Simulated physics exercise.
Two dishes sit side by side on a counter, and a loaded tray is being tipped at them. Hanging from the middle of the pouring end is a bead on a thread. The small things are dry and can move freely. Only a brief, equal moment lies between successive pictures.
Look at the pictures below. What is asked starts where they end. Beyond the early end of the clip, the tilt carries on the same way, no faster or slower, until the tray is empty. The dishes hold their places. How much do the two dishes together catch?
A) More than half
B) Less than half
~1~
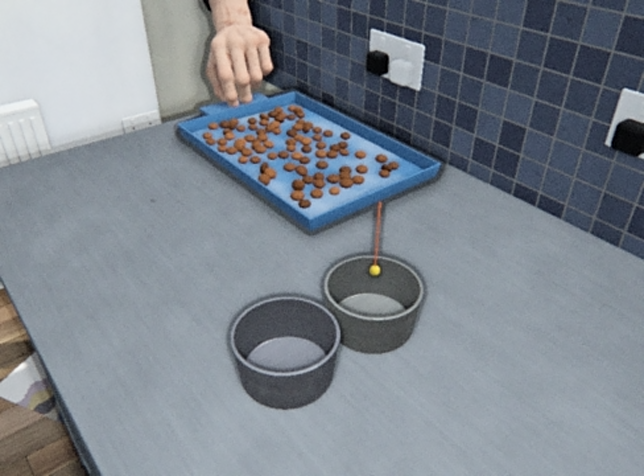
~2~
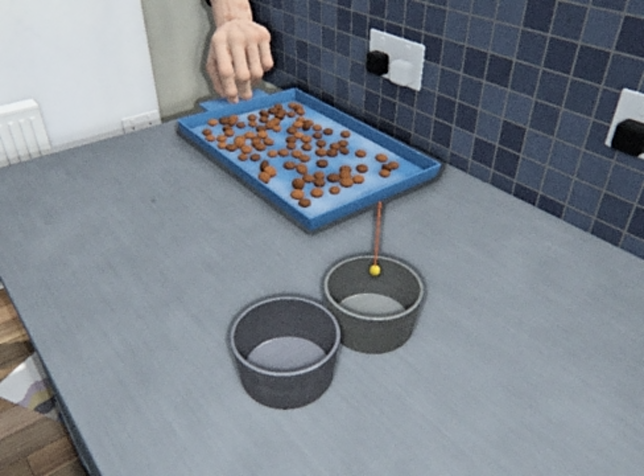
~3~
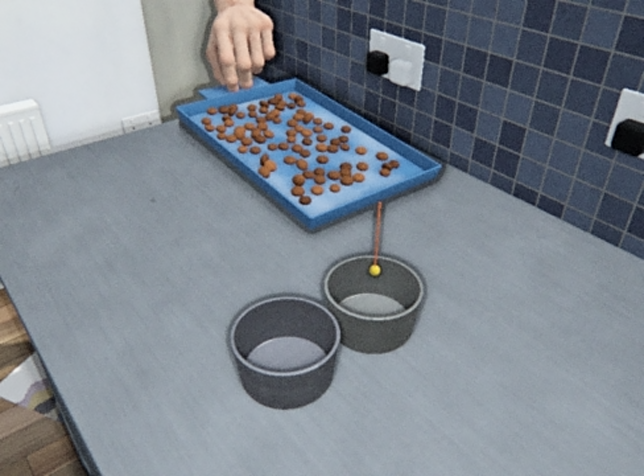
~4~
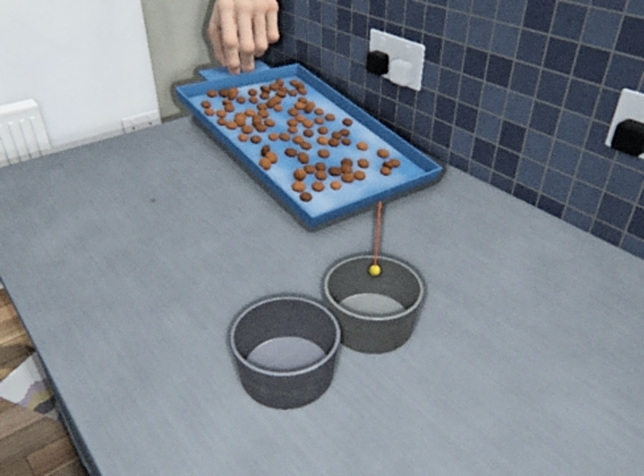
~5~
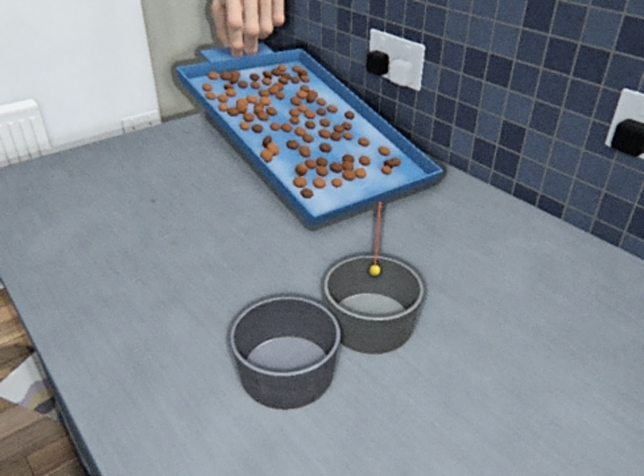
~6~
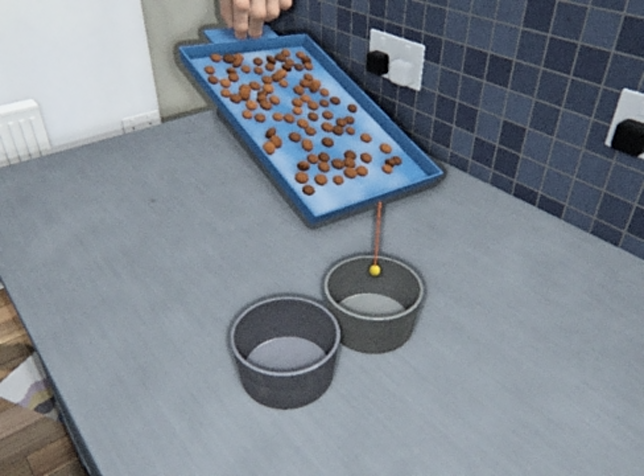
Less than half.
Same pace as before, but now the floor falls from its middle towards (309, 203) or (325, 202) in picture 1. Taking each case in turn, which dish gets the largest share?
Result - first place: The left side, second place: The left side.
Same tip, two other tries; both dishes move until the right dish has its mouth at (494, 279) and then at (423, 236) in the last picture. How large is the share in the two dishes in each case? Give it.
Near 40 % and 10 %.
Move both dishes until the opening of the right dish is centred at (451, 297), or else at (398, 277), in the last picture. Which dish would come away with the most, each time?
In the first position the right of the two, in the second the right of the two.
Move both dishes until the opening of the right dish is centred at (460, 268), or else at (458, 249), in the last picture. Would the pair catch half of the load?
The first place gets the greater share, the second the greater share.
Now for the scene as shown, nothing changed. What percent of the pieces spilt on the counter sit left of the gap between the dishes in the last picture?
It amounts to some 0 percent.
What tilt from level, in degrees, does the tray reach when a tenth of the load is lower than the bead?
The tilt then is about 80°.
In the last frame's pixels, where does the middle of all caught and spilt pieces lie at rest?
Centre at rest: Close to (426, 317).
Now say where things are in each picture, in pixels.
In the first frame, corners of the pouring end near (311, 217) and (437, 163), level; middle of the load near (291, 142), bits of dog kibble; left dish near (318, 381); right dish near (406, 327); bead on its thread near (375, 270).
In the second frame, corners of the pouring end near (311, 216) and (437, 164), level; middle of the load near (291, 140).
In the third frame, corners of the pouring end near (312, 216) and (437, 165), tipped barely, lowest at the right corner; middle of the load near (291, 133).
In the fourth frame, corners of the pouring end near (313, 214) and (438, 167), tipped a little, lowest at the right corner; middle of the load near (292, 123).
In the fifth frame, corners of the pouring end near (315, 214) and (439, 169), tipped clearly, lowest at the right corner; middle of the load near (295, 113).
In the sixth frame, corners of the pouring end near (317, 213) and (439, 172), tipped clearly, lowest at the right corner; middle of the load near (298, 103); left dish near (318, 381); right dish near (406, 327).
Shortly afterwards, tray tipped steeply; all but a few on the tray; only a few in the air.
Next, tray tipped past a quarter turn; near a quarter on the tray; a little in the right dish; near half outside both; a little in the air.
Some moments later, tray tipped past a quarter turn; near a quarter in the right dish; the bulk outside both.
In the end, tray tipped past a quarter turn; none at all in the left dish; near a quarter in the right dish; the bulk outside both.
